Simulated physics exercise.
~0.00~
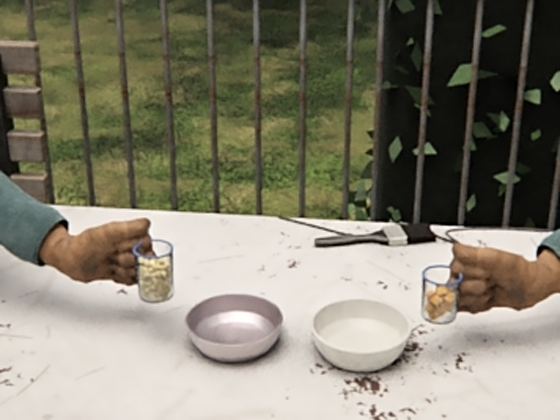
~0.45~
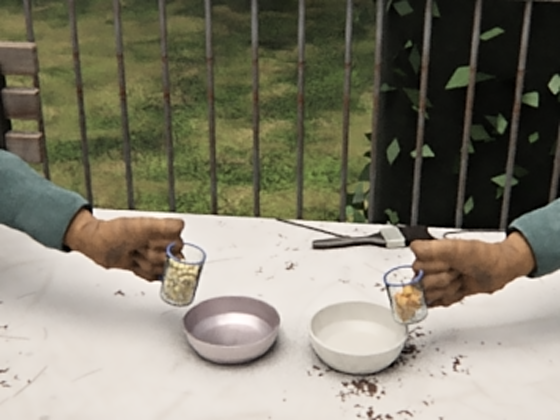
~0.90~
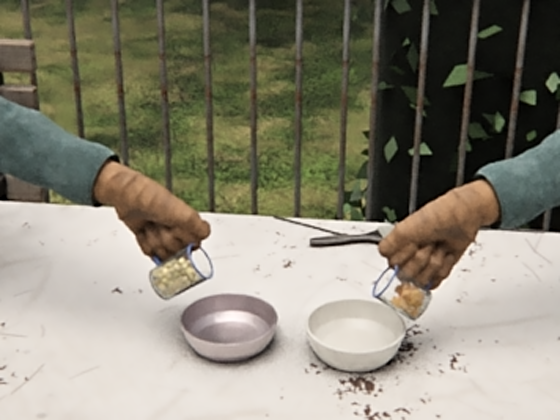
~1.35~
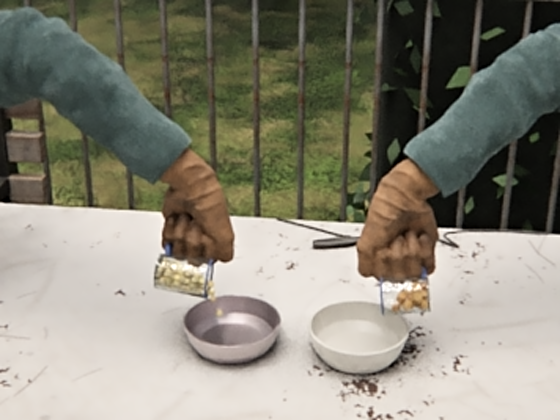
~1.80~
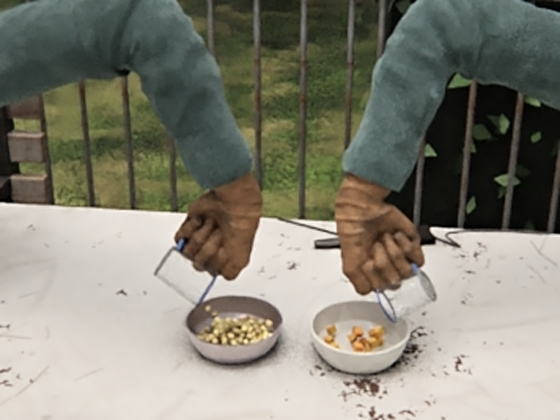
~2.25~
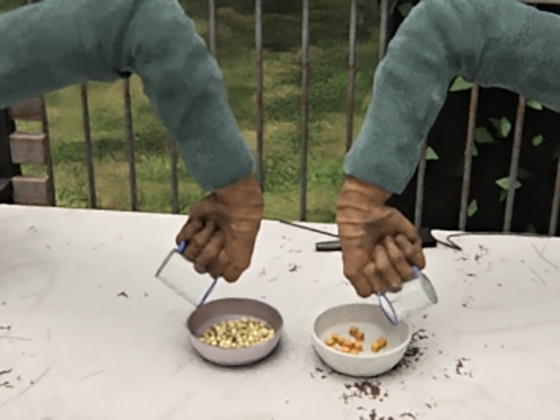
On an outdoor table, two hands tip small clear cups, emptying chunky pieces into two dishes.
